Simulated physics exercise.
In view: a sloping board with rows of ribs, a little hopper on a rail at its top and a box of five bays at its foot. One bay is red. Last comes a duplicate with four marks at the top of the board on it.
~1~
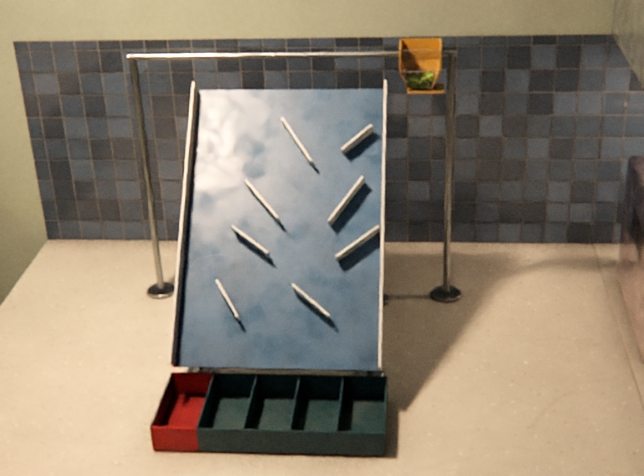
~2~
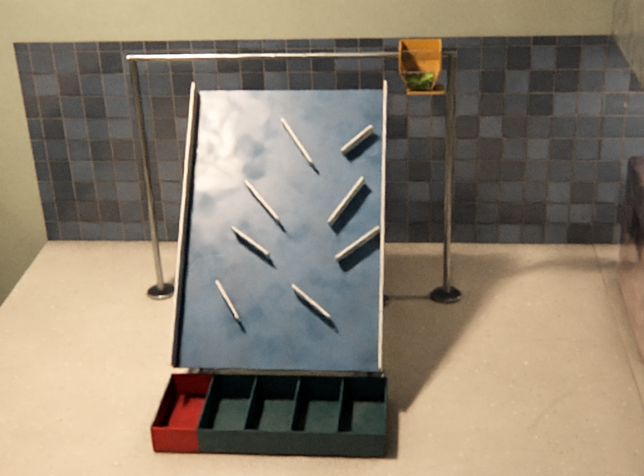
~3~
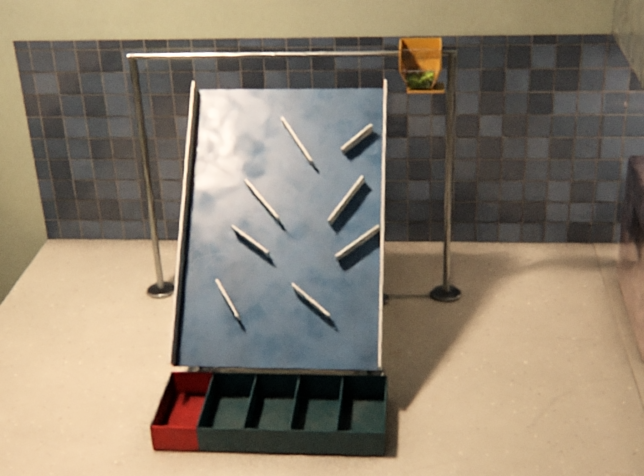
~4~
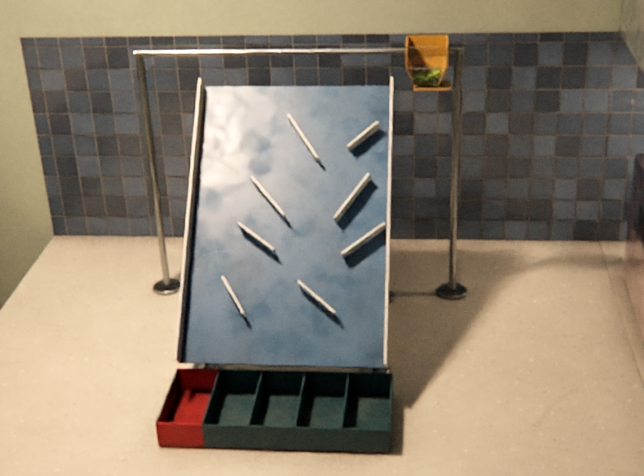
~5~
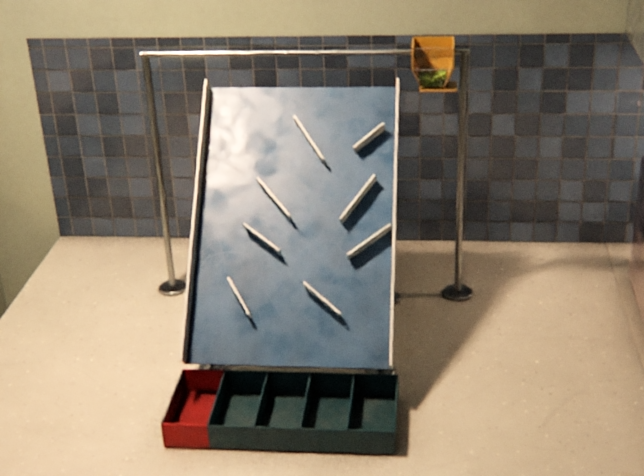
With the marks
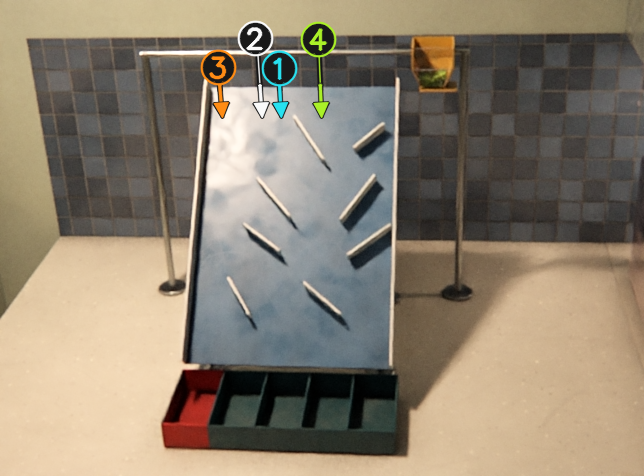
A sloping board with ribs stands above a five-bay box as the view shifts slightly.
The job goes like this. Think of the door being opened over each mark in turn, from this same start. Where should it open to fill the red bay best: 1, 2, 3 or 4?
Mark 3 does it best.
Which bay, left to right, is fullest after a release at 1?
The fifth.
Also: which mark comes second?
2 it is.
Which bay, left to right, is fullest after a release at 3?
The first.
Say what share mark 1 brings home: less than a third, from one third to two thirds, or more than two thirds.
Mark 1 gives less than a third.
On the marked copy, mark 1 meets the board at (281, 112); mark 2 meets the board at (261, 112); mark 3 meets the board at (222, 112); mark 4 meets the board at (321, 112).
For mark 1, a small part in the red bay, most in other bays.
For mark 2, about half in the red bay, about half in other bays.
For mark 3, most in the red bay, about a quarter in other bays, a stray few outside the box.
For mark 4, a stray few in the red bay, nearly all in other bays, a stray few outside the box.
